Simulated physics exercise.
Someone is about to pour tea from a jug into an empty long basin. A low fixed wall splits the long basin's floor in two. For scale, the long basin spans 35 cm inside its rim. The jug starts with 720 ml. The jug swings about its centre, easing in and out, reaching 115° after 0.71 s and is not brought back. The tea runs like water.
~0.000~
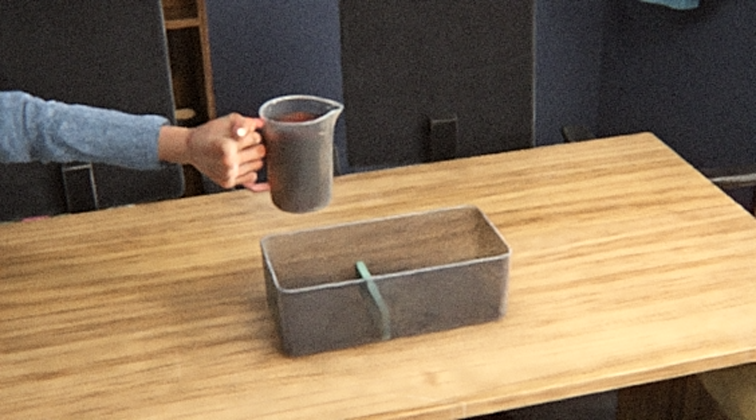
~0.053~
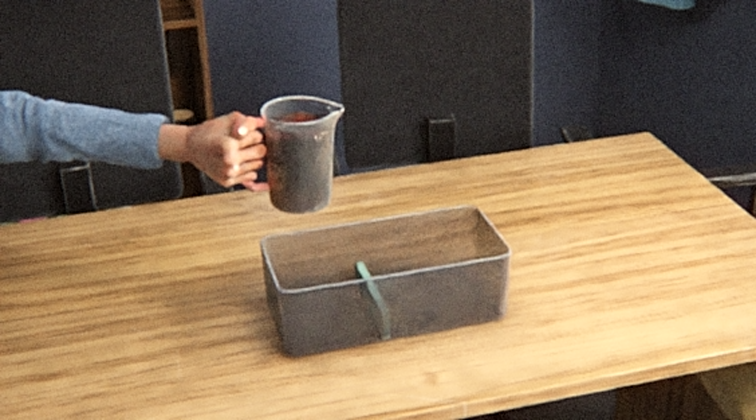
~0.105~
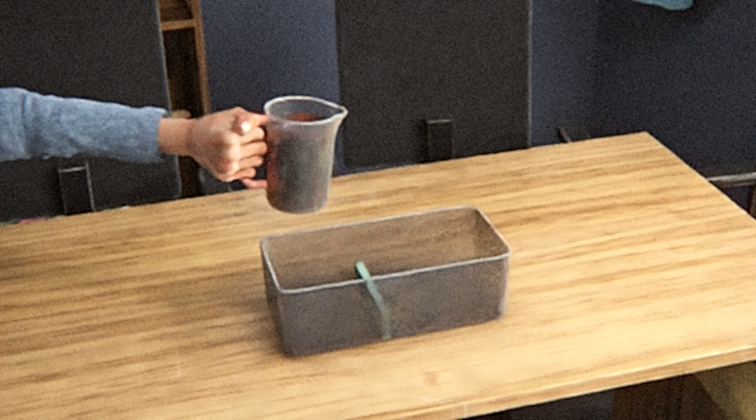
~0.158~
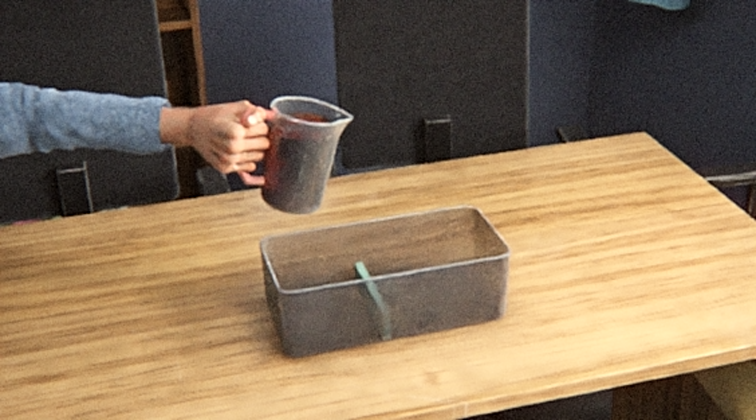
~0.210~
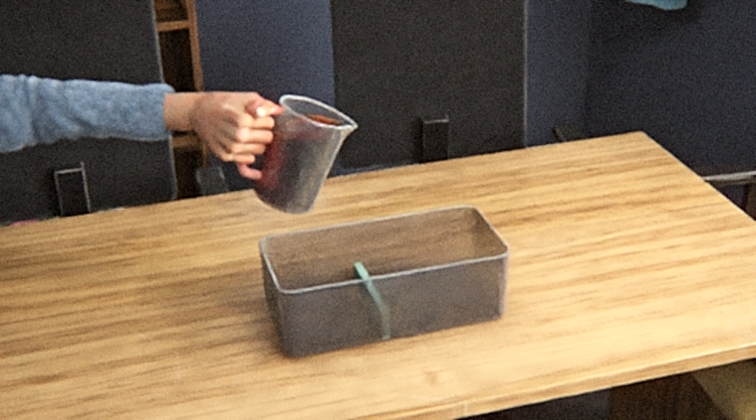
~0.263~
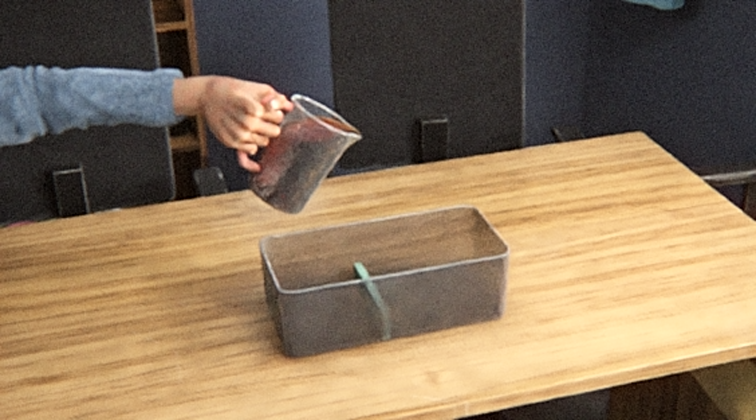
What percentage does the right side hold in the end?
About 94 per cent.
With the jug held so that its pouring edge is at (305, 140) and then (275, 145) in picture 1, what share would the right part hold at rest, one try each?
In turn about 15 and 10 per cent.
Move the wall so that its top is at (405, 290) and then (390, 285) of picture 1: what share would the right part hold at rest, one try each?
In turn about 40 and 75 per cent.
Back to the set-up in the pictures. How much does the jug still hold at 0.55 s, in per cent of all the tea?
Some 60 per cent.
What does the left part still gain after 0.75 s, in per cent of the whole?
Some 2 per cent.
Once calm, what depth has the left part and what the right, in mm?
Some 0 mm on the left and 22 mm on the right.
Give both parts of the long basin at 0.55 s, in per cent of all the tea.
Left about 0, right about 14.
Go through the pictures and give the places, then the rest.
In the first picture, tilt 0°; pouring edge (342, 105); surface from (263, 127) to (330, 118); the long basin's rim runs from (269, 265) to (494, 230); the wall's top is at (372, 288).
In the second picture, tilt 2°; pouring edge (343, 107); surface from (264, 127) to (331, 119).
In the third picture, tilt 6°; pouring edge (347, 110); surface from (267, 125) to (333, 121).
In the fourth picture, tilt 13°; pouring edge (352, 116); surface from (270, 128) to (338, 122).
In the fifth picture, tilt 23°; pouring edge (357, 124); surface from (270, 140) to (346, 122).
In the sixth picture, tilt 35°; pouring edge (361, 136); surface from (266, 150) to (356, 127).
Then, 0.55 s in, the tilt is 101° and 59 per cent is still to pour, 0 is left of the wall and 15 right of it.
Then, 0.75 s in, the tilt is 115° and 11 per cent is still to pour, 2 is left of the wall and 68 right of it.
Then, 0.97 s in, the tilt is 115° and 0 per cent is still to pour, 4 is left of the wall and 93 right of it.
Then, 1.21 s in, the tilt is 115° and 0 per cent is still to pour, 4 is left of the wall and 94 right of it.
Finally, 4 per cent lies left of the wall, 94 right of it and 2 outside.
